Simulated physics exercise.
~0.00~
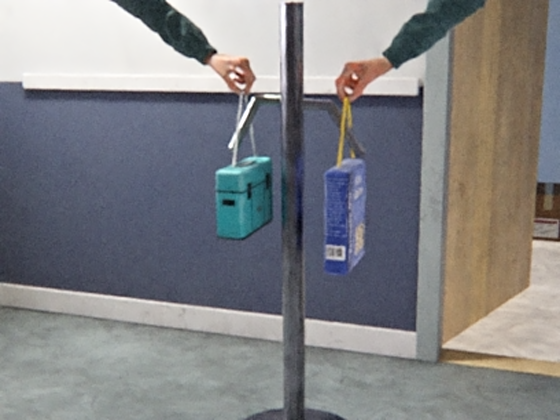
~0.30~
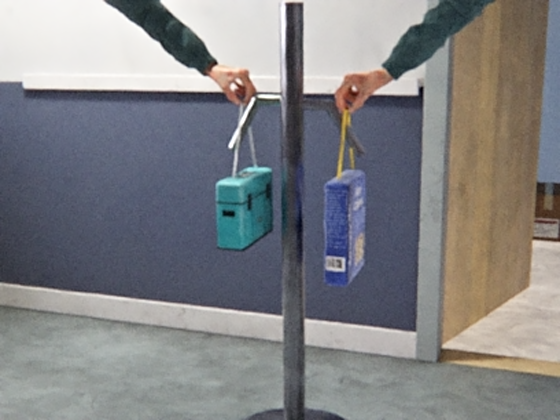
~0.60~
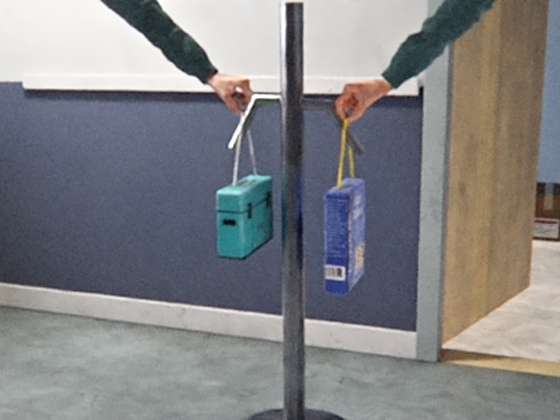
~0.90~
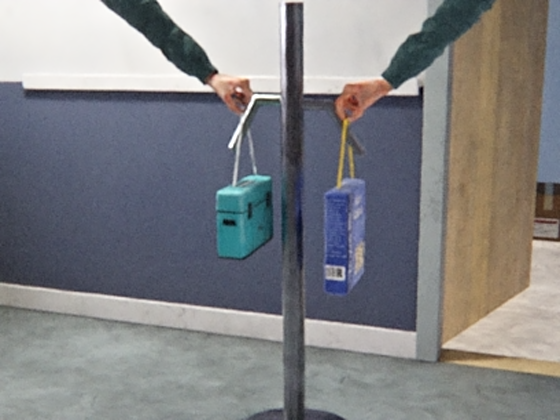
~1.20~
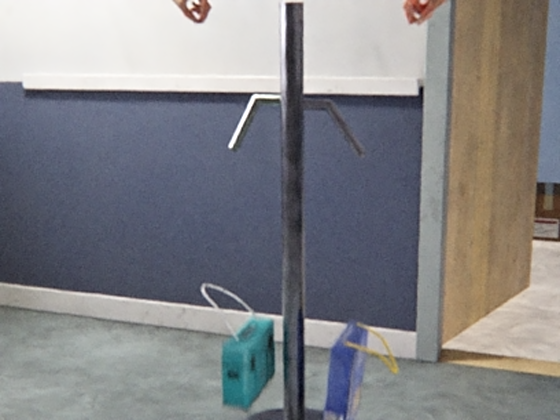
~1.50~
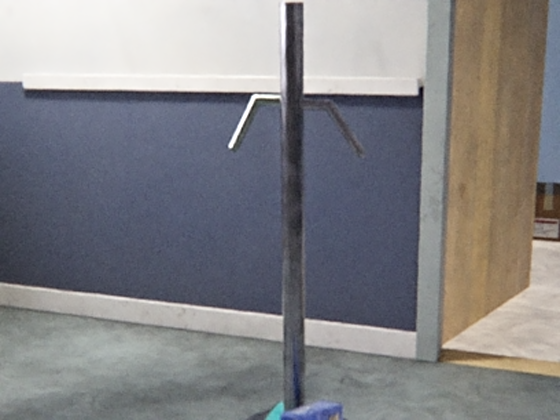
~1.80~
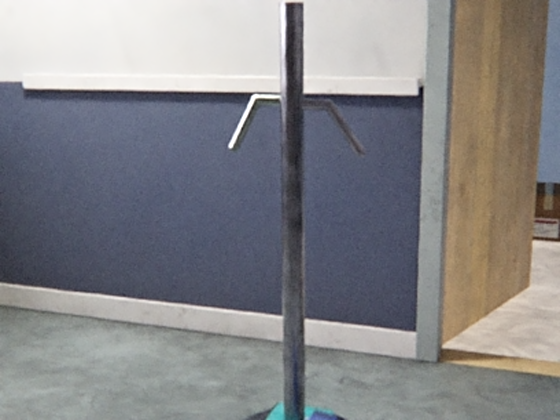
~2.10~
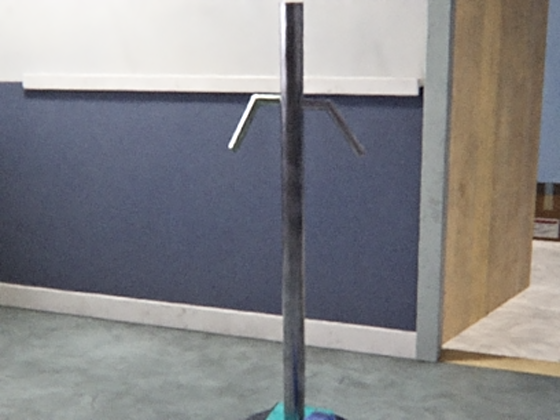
At the start, two hands in dark green sleeves hold a turquoise case and a blue bag by their loops, one on each side of a dark metal post with two bent pegs. The hands lower both items a little beside the pegs, then pause. Next the hands let go and draw up out of view, and the case and the bag drop together, their loops trailing loosely. Both reach the floor and tip over around the foot of the post. In the end they lie still there, mostly out of view, while the pegs stay empty.
